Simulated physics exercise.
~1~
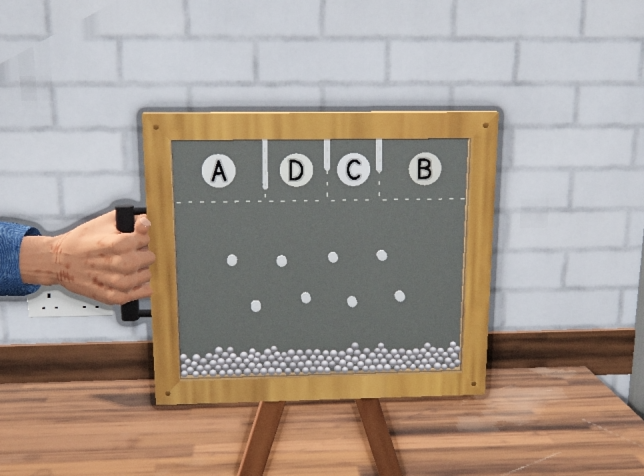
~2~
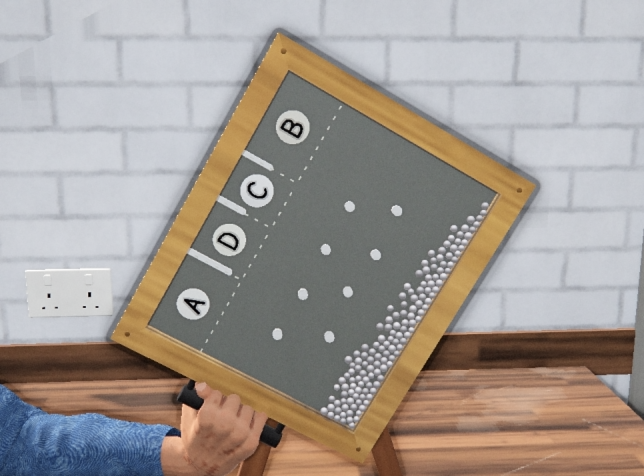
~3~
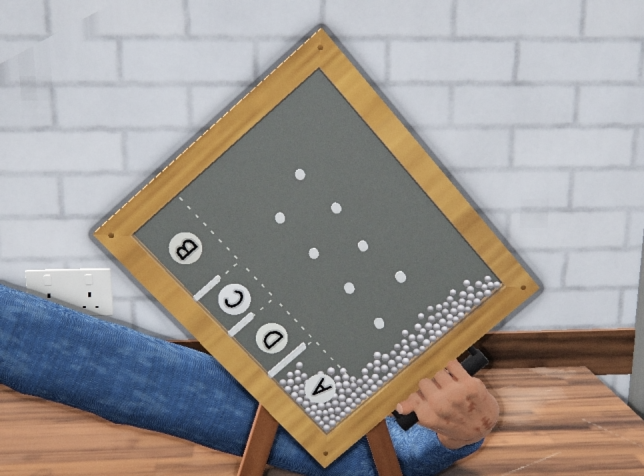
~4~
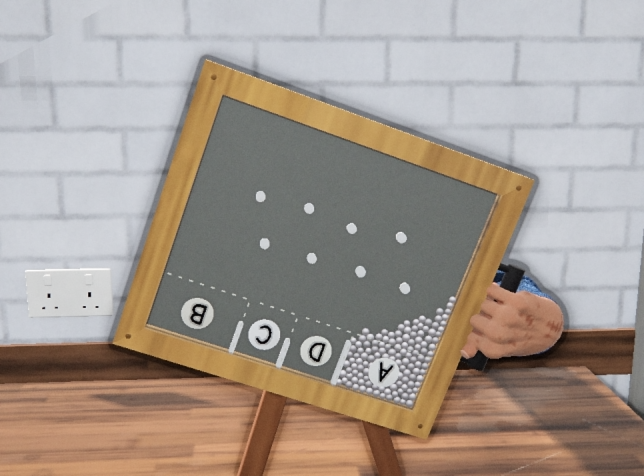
At the start, a wooden-framed shadow box stands upright against a white brick wall, small silvery balls lying level along its bottom beneath pockets lettered A, D, C and B. A hand gripping a black handle on its left side turns the box anticlockwise, and the balls slide into a slope towards the lower corner. As the turn continues, the balls bank up in the bottom corner and begin filling pocket A. Finally, the box is tilted and nearly upside down, with most balls packed in A, the rest heaped beside it along the right side, and D, C and B empty.
